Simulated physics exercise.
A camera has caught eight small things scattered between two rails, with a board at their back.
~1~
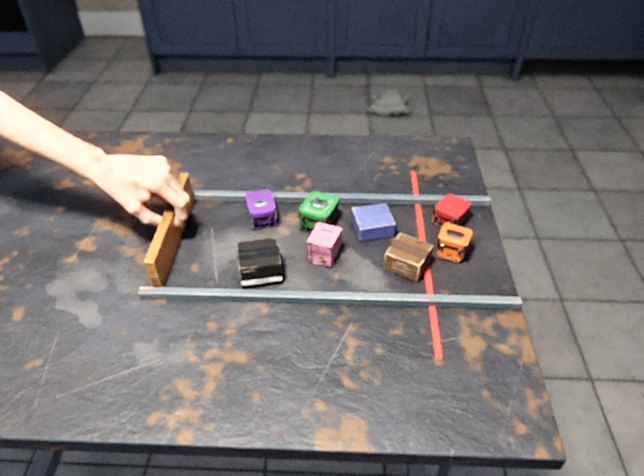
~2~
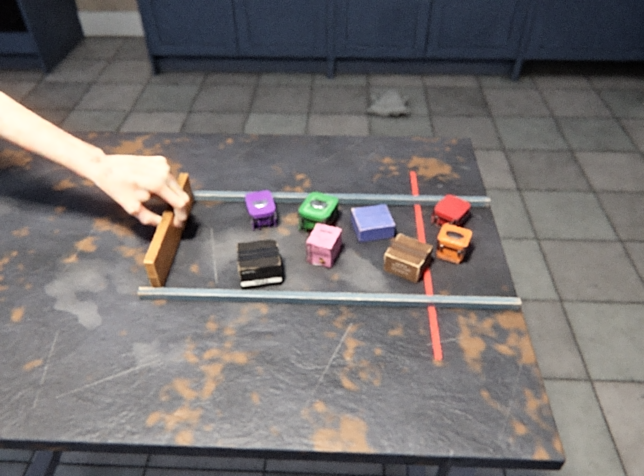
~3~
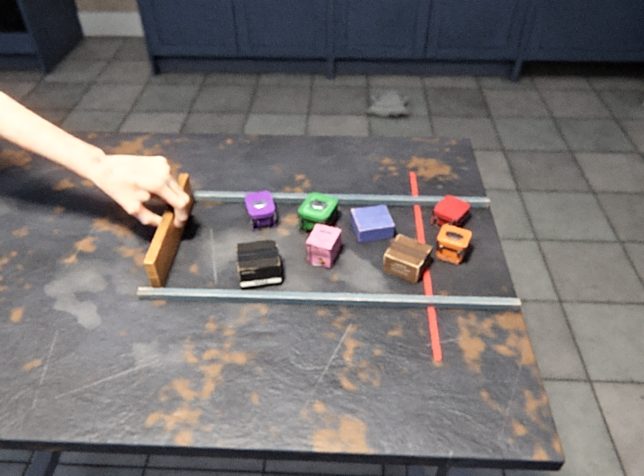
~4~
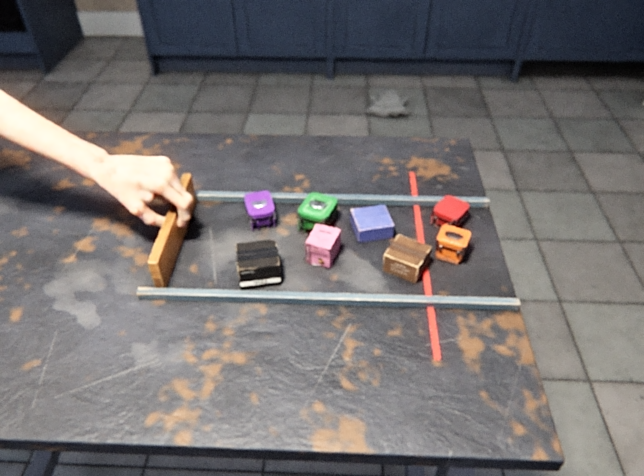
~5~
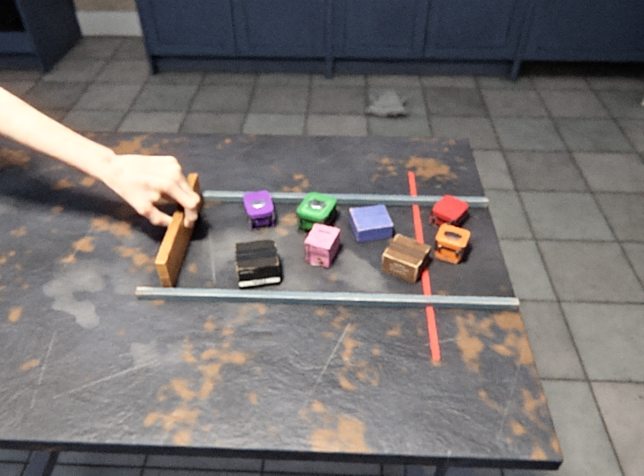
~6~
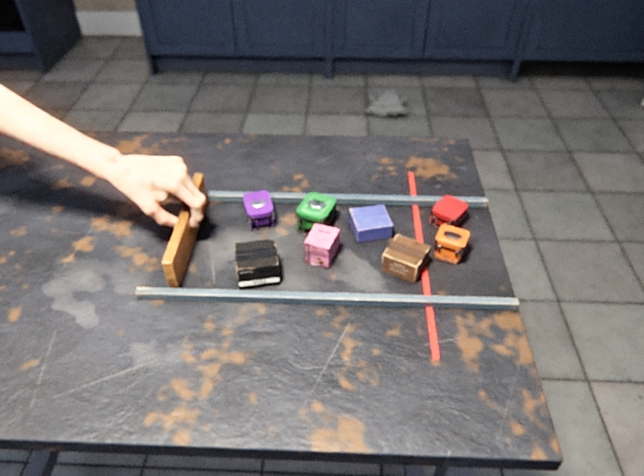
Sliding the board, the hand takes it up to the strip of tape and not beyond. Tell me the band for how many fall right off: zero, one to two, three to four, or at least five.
Off the edge: Just one to two.
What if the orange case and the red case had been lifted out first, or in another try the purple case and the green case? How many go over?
Result, first then second: 0, 0.
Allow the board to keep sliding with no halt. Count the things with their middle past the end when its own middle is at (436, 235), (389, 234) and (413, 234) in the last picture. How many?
Per position: 3 / 0 / 1.
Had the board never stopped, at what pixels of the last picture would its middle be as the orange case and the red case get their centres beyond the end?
Its middle is about (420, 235) and about (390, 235).
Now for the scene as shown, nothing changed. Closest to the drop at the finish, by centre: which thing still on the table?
It's the blue block.
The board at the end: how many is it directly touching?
3 in contact.
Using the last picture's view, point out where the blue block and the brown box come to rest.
First object: (494, 227); second object: (483, 259).
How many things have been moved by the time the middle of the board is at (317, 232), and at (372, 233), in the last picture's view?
Tally: First 5; then 8.
Early on, none off yet; red case at rest near (449, 214); orange case at rest near (451, 244); brown box at rest near (406, 258).
A while later, none off yet; red case travelled about its own width near (488, 212); orange case travelled about its own width near (473, 247); brown box travelled about its own width near (448, 258).
Finally, the number that fall off is one or two; lost, orange case and red case.
